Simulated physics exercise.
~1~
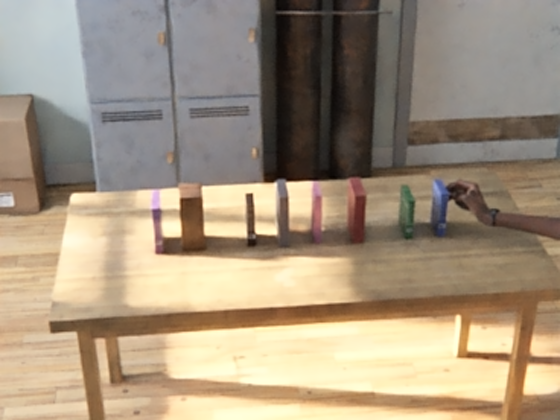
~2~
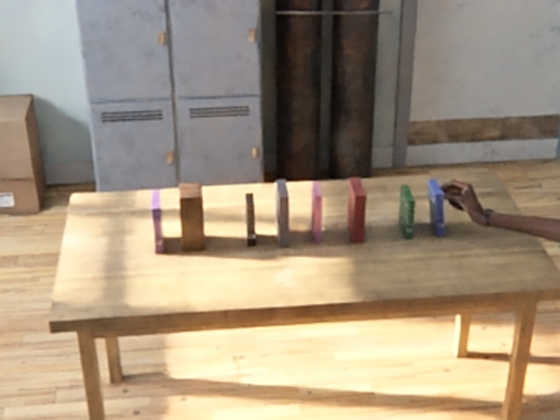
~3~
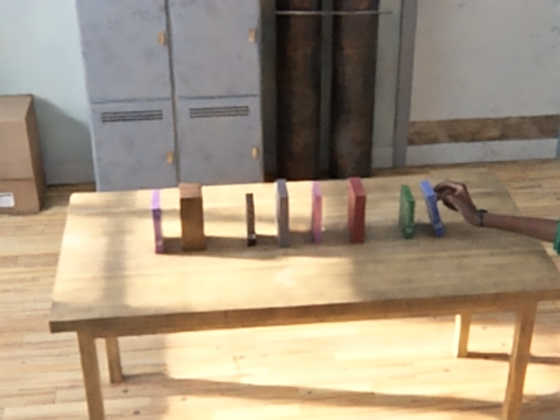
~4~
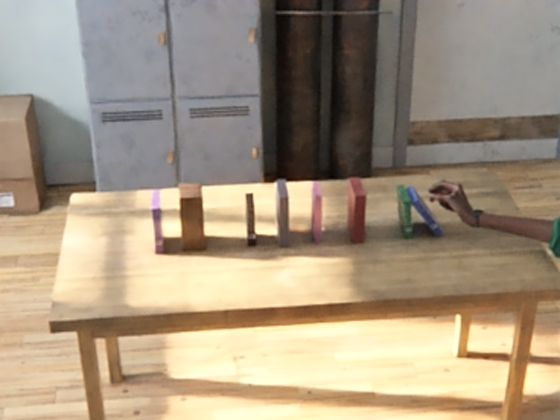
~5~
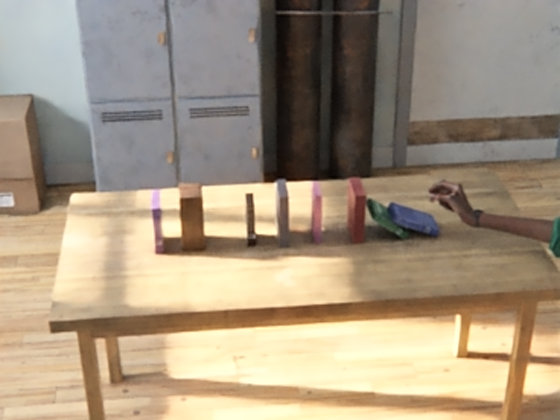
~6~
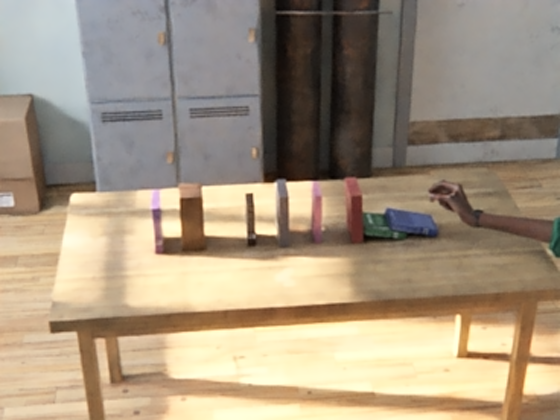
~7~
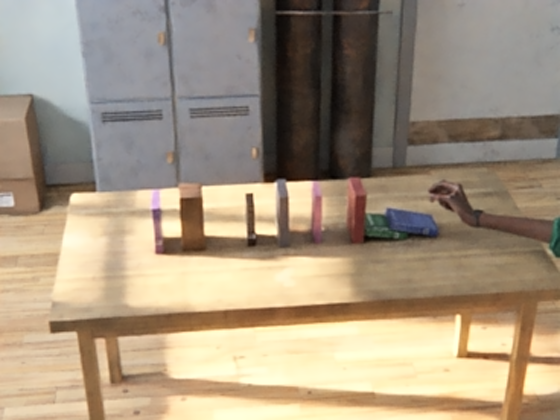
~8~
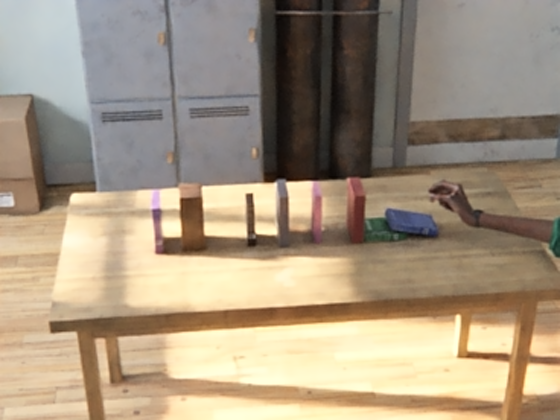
In this clip, a hand tips the blue packet at the right end of a row of upright blocks on a wooden table, and it topples left into the green packet, which also falls. Both end lying beside the red block, which stays standing with the rest.
